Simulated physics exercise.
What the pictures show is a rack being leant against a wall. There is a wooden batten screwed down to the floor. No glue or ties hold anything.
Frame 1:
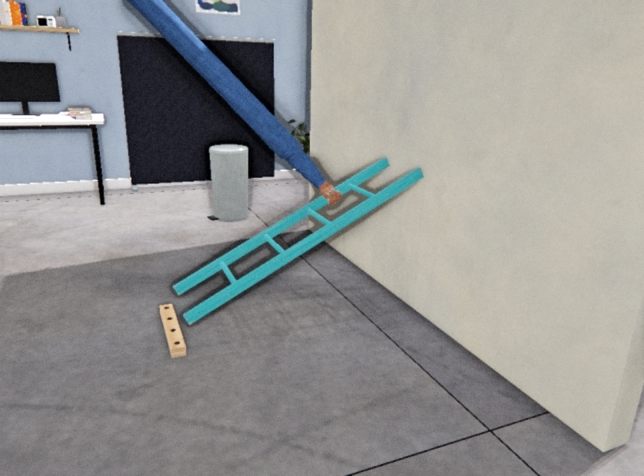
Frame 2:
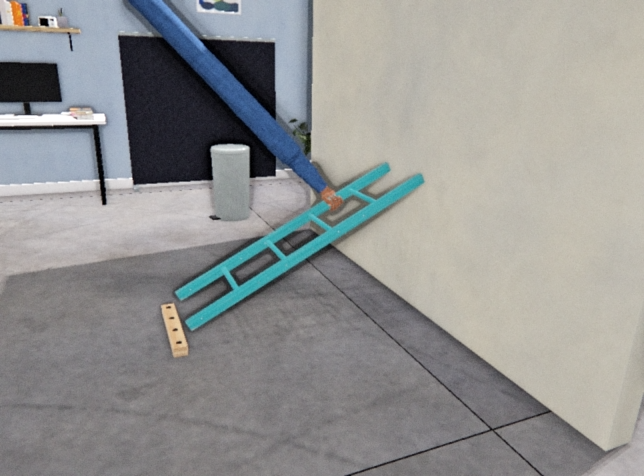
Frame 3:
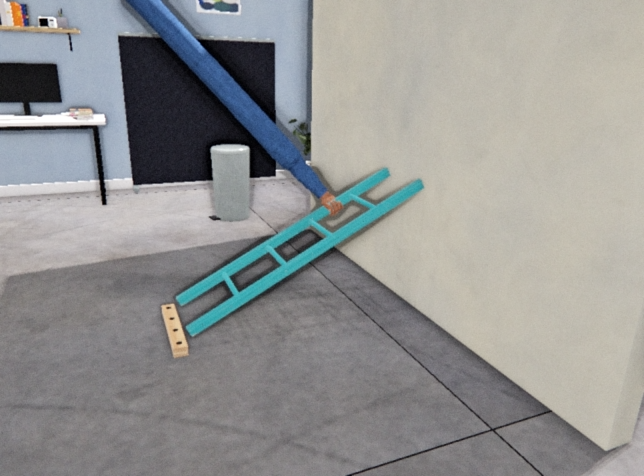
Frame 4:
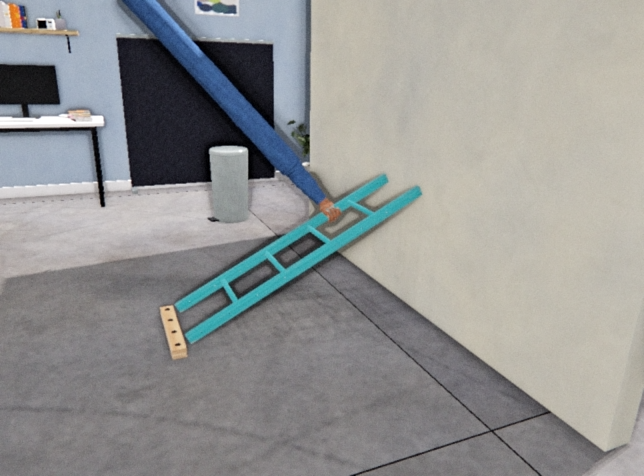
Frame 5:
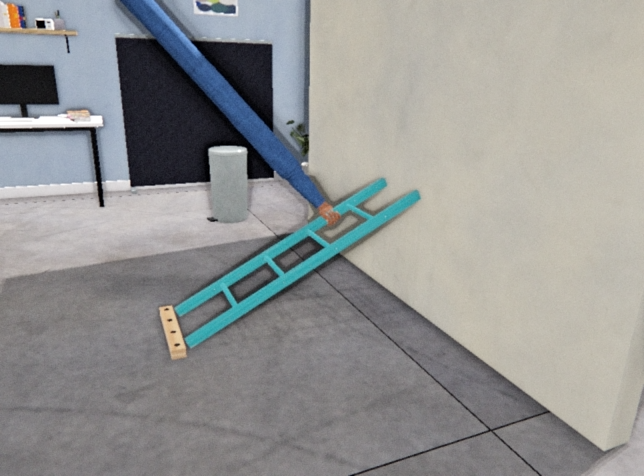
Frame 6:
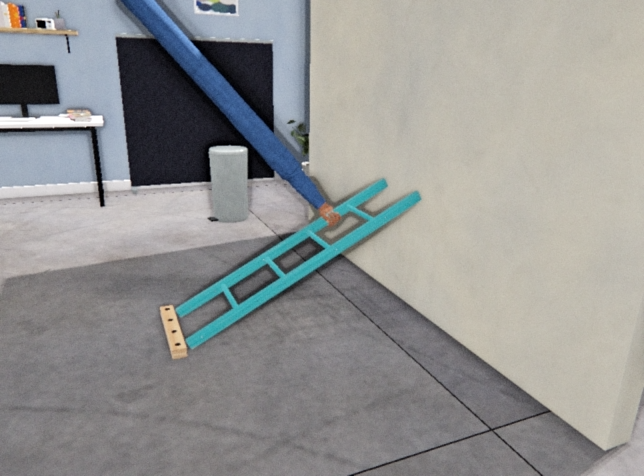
In a room with a grey floor, a blue arm held a turquoise rack slanted against a pale wall and lowered it slightly, bringing its bottom end up to a wooden batten on the floor.
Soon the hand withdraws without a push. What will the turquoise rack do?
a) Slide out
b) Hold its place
Answer: B.
Then, 0.10 s past the last view, turquoise rack moving near (298, 256).
Then, 0.74 s past the last view, turquoise rack at rest near (298, 256).
Finally, the turquoise rack holds its place, near (298, 256).
